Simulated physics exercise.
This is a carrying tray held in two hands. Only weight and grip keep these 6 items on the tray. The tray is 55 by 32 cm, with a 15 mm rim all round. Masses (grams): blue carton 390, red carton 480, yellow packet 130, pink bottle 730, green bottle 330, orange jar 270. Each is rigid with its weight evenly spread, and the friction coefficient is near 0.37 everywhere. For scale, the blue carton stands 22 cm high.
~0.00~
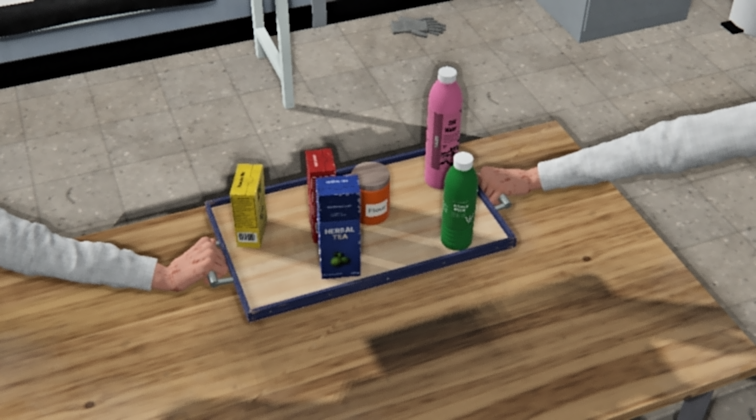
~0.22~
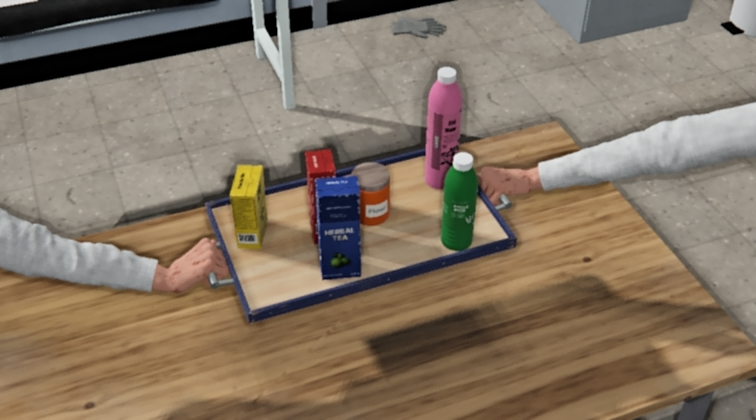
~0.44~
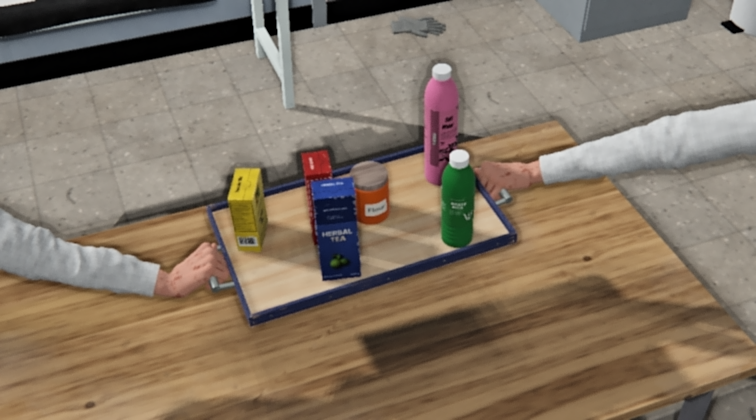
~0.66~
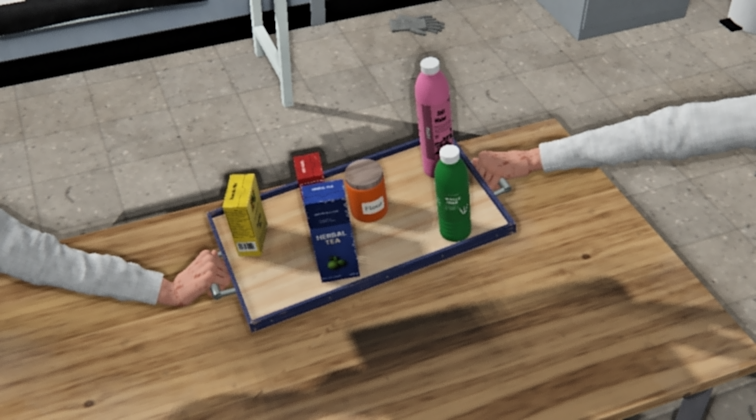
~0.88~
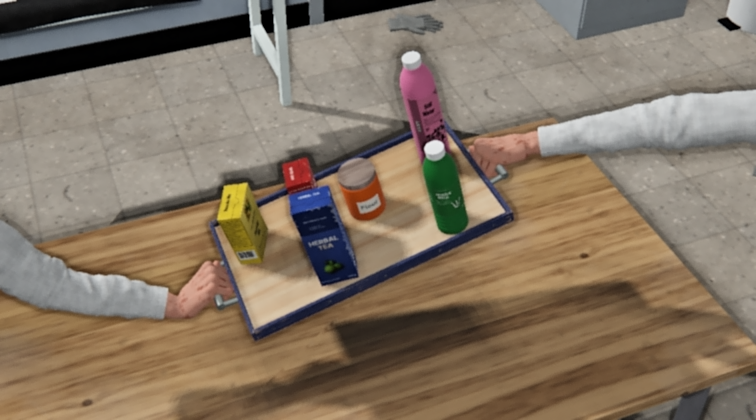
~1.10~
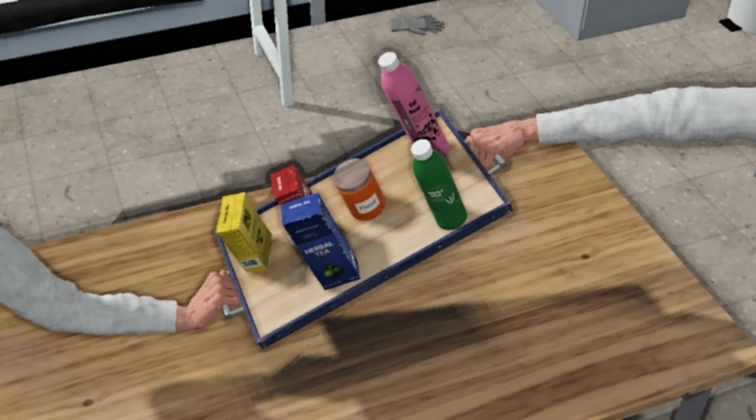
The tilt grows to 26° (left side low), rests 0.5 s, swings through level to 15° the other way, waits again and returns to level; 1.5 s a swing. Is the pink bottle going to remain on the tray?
The pink bottle remains on the tray.
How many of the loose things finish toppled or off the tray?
In all, 6.
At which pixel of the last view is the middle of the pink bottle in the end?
At about (257, 193).
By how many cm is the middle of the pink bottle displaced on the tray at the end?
Some 41 cm.
After 1.60 s, tilt 26°, left edge down; red carton and yellow packet now off the tray; pink bottle on its side near (295, 202); green bottle on its side.
After 2.10 s, tilt 26°, left edge down; blue carton and orange jar now off the tray; pink bottle on its side near (261, 221); green bottle on its side.
After 3.10 s, tilt 6°, right edge down; pink bottle on its side near (259, 186); green bottle on its side.
In the end (6.0 s), off the tray, blue carton, red carton, yellow packet and orange jar; toppled on the tray, pink bottle and green bottle. In the last view, pink bottle near (257, 193).
